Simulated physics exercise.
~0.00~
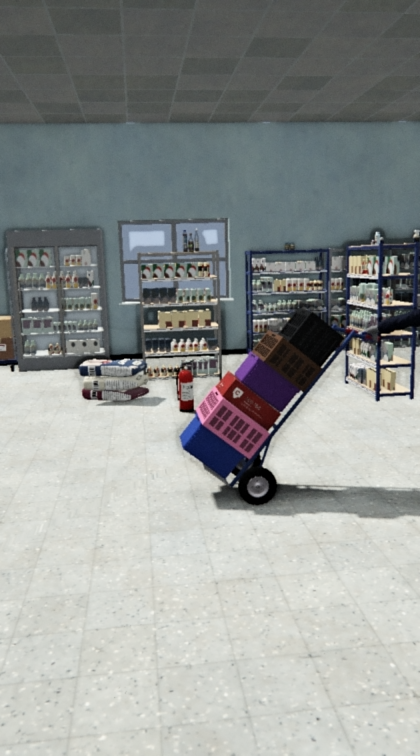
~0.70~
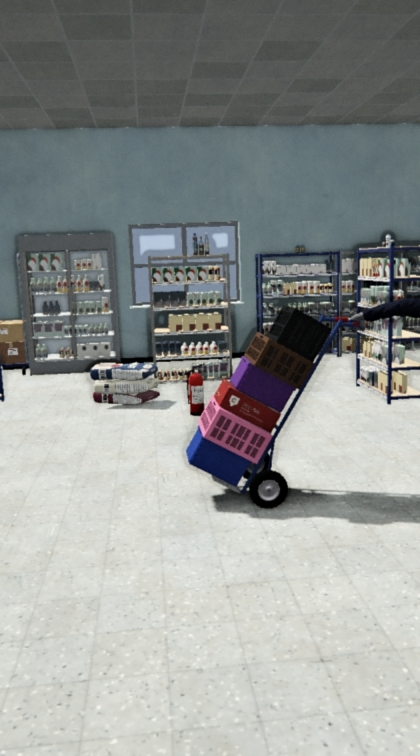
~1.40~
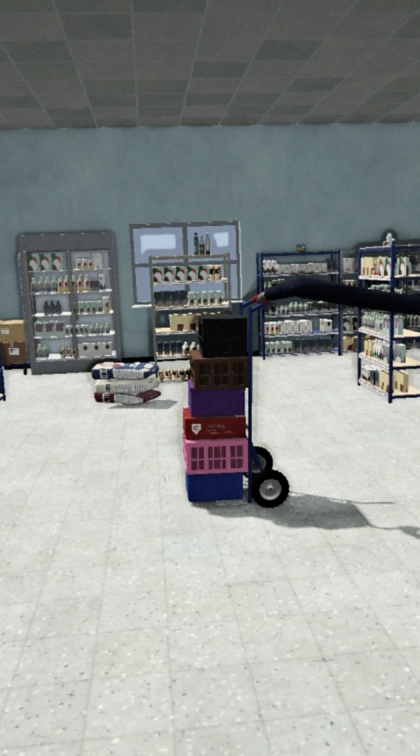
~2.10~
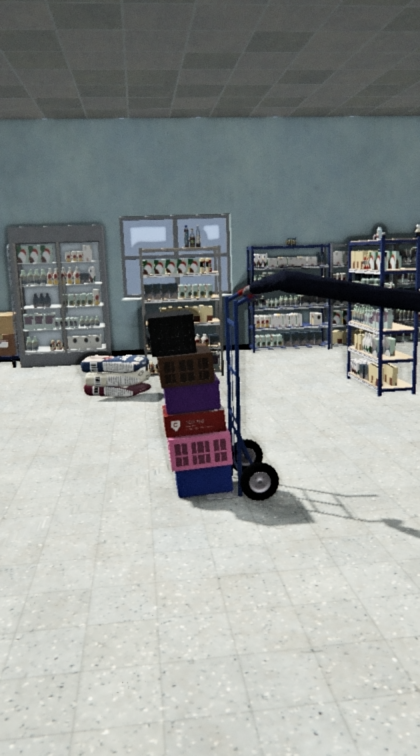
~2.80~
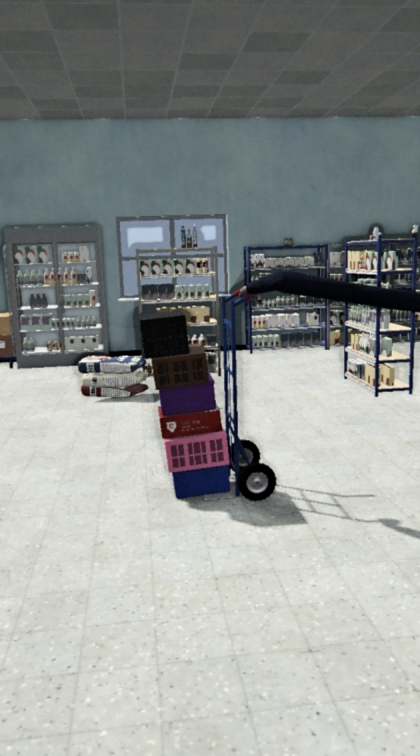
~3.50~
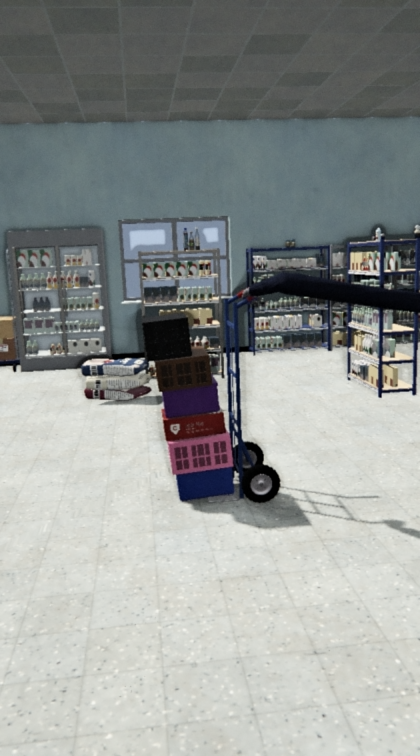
A tall stack of six coloured boxes leans back on a blue hand truck in a bright storeroom, seen from the side by a slightly swaying camera. From the bottom up they are blue, pink, red, purple, brown and black, with stocked shelves along the pale blue wall behind. A dark-sleeved arm at right holds the handle and swings the truck upright. As it stops, the boxes slide leftward away from the frame, the upper ones farthest. The stack settles in a leftward stagger, still standing, while the hand stays on the handle.
